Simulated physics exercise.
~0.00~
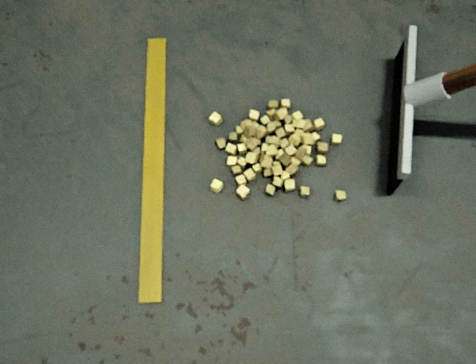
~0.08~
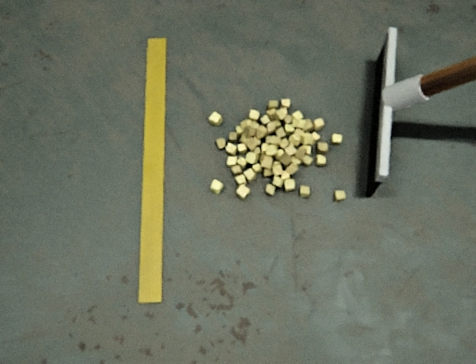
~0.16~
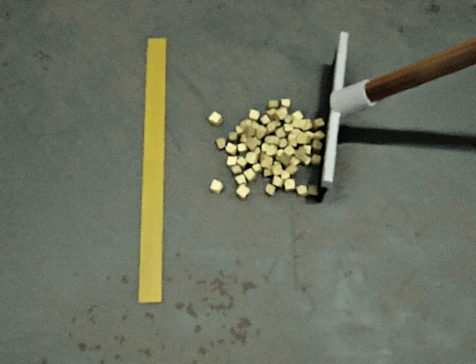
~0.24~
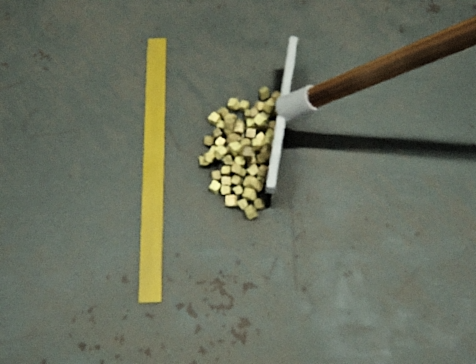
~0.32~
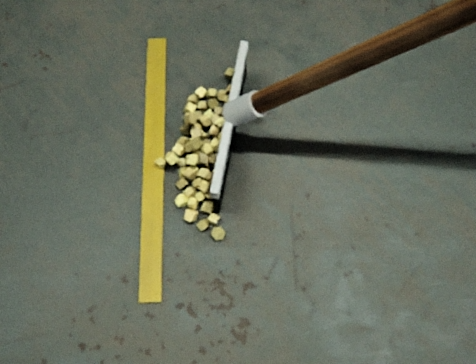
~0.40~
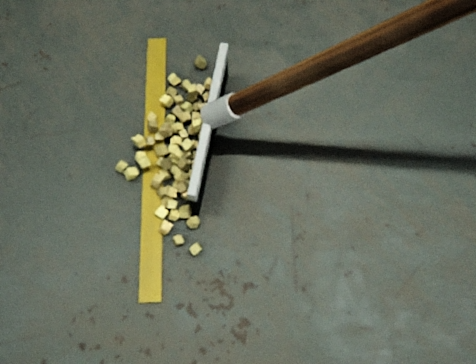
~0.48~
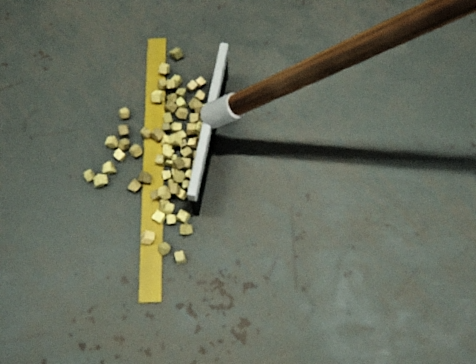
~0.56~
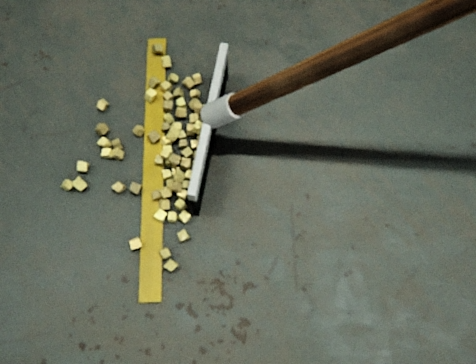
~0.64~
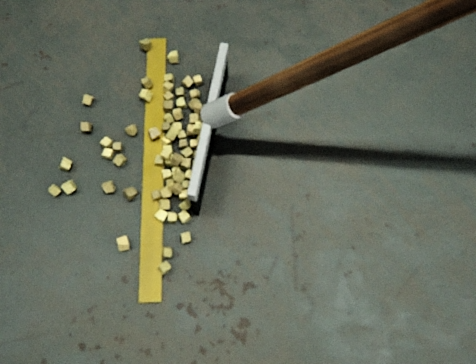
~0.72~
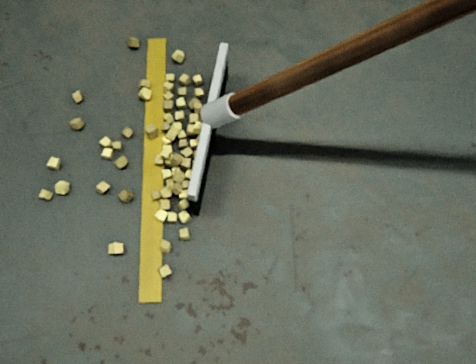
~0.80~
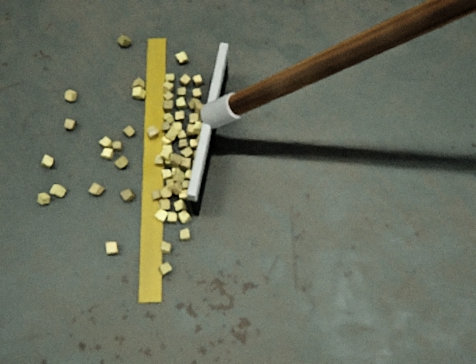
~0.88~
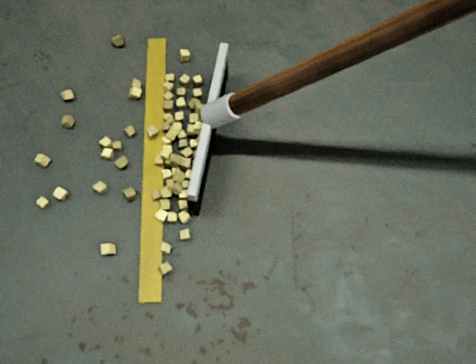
A white-headed squeegee on a wooden handle pushed a loose heap of pale potato cubes left toward a yellow strip, then stopped just short of it. Some cubes scattered across to the far side, while most stayed bunched between strip and blade.
